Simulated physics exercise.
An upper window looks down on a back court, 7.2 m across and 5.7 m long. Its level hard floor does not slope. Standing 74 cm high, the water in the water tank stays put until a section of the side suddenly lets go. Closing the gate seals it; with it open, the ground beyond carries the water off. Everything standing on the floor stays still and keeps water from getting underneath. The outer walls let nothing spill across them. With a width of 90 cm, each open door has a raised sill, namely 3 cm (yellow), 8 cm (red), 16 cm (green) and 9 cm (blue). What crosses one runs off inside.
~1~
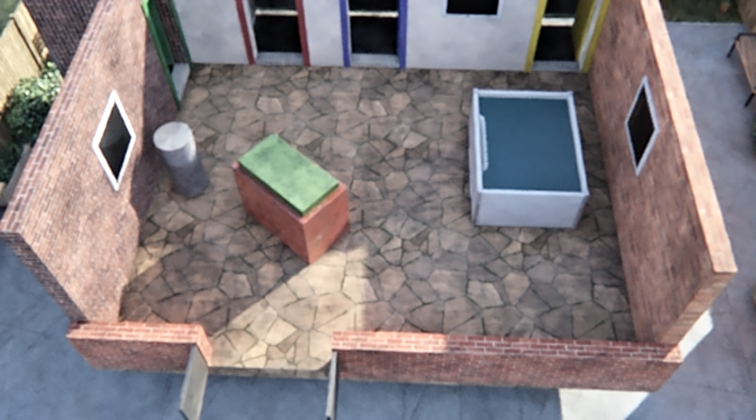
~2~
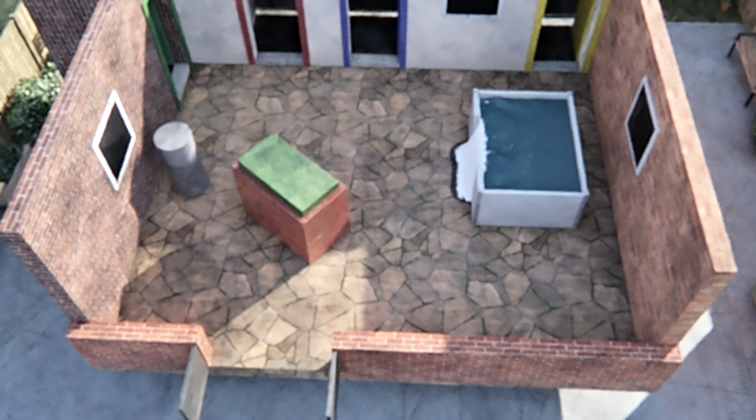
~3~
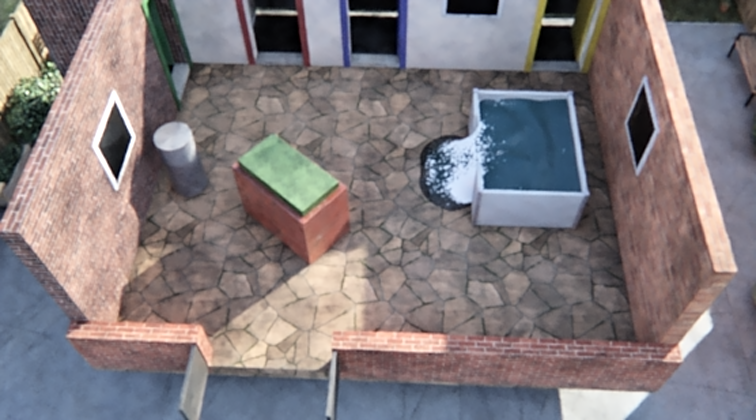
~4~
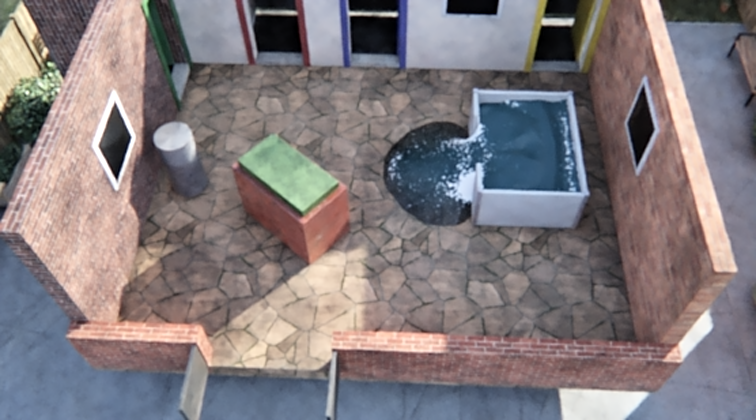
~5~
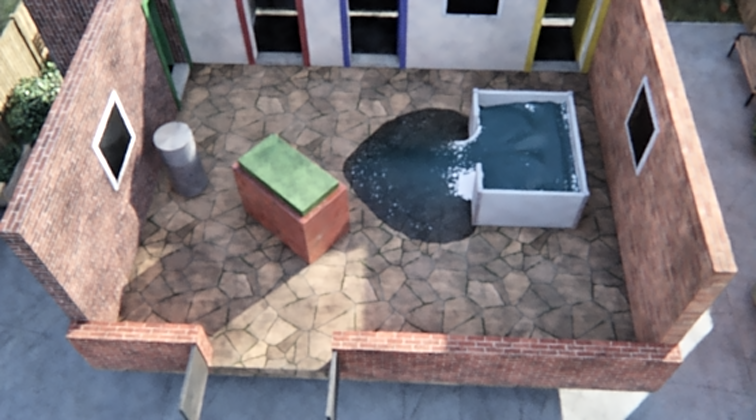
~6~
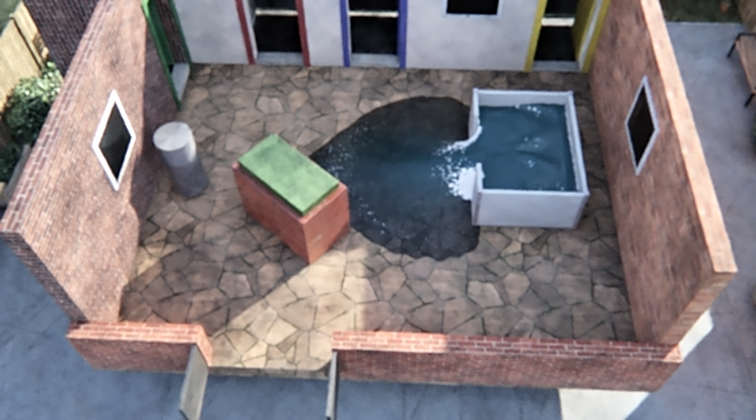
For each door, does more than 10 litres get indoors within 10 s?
My prediction: The yellow door never breaches the limit; the red door breaches the limit; the green door breaches the limit; the blue door never breaches the limit.
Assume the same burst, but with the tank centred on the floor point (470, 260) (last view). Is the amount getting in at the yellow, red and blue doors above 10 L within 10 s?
Result - yellow door does not exceed it, red door exceeds it, blue door does not exceed it.
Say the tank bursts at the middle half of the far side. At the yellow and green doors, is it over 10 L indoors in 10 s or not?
Outcome at yellow: Exceeded; outcome at green: Not exceeded.
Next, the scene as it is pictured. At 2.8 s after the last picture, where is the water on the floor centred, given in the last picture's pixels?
Its balance point lies near (358, 152).
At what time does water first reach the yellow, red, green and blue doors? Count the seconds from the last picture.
Times: Yellow 7.5 seconds, red 1.0 seconds, green 1.2 seconds, blue 0.6 seconds.
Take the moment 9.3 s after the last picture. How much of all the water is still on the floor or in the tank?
About 82 per cent.
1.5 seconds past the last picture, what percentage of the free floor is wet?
Wet share: About 50 %.
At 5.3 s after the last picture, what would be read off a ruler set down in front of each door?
Centimetres: Yellow 0 / red 12 / green 13 / blue 7.
Then, 0.7 s after the last picture water covers 35 % of the floor and is deepest (32 cm) near (333, 213); yellow door not reached, red door not reached, green door not reached, blue door 4 cm at the sill, 0 L in.
Then, 1.5 s after the last picture water covers 50 % of the floor and is deepest (26 cm) near (178, 115); yellow door not reached, red door 11 cm at the sill, 1 L in, green door 22 cm at the sill, 0 L in, blue door 8 cm at the sill, 1 L in.
Then, 2.8 s after the last picture water covers 50 % of the floor and is deepest (26 cm) near (186, 85); yellow door not reached, red door 12 cm at the sill, 5 L in, green door 25 cm at the sill, 50 L in, blue door 6 cm at the sill, 2 L in.
Then, 5.3 s after the last picture water covers 65 % of the floor and is deepest (14 cm) near (171, 138); yellow door not reached, red door 12 cm at the sill, 51 L in, green door 13 cm at the sill, 72 L in, blue door 7 cm at the sill, 2 L in.
Then, 9.3 s after the last picture water covers 80 % of the floor and is deepest (9 cm) near (590, 96); yellow door 4 cm at the sill, 0 L in, red door 7 cm at the sill, 64 L in, green door 7 cm at the sill, 72 L in, blue door 6 cm at the sill, 2 L in.
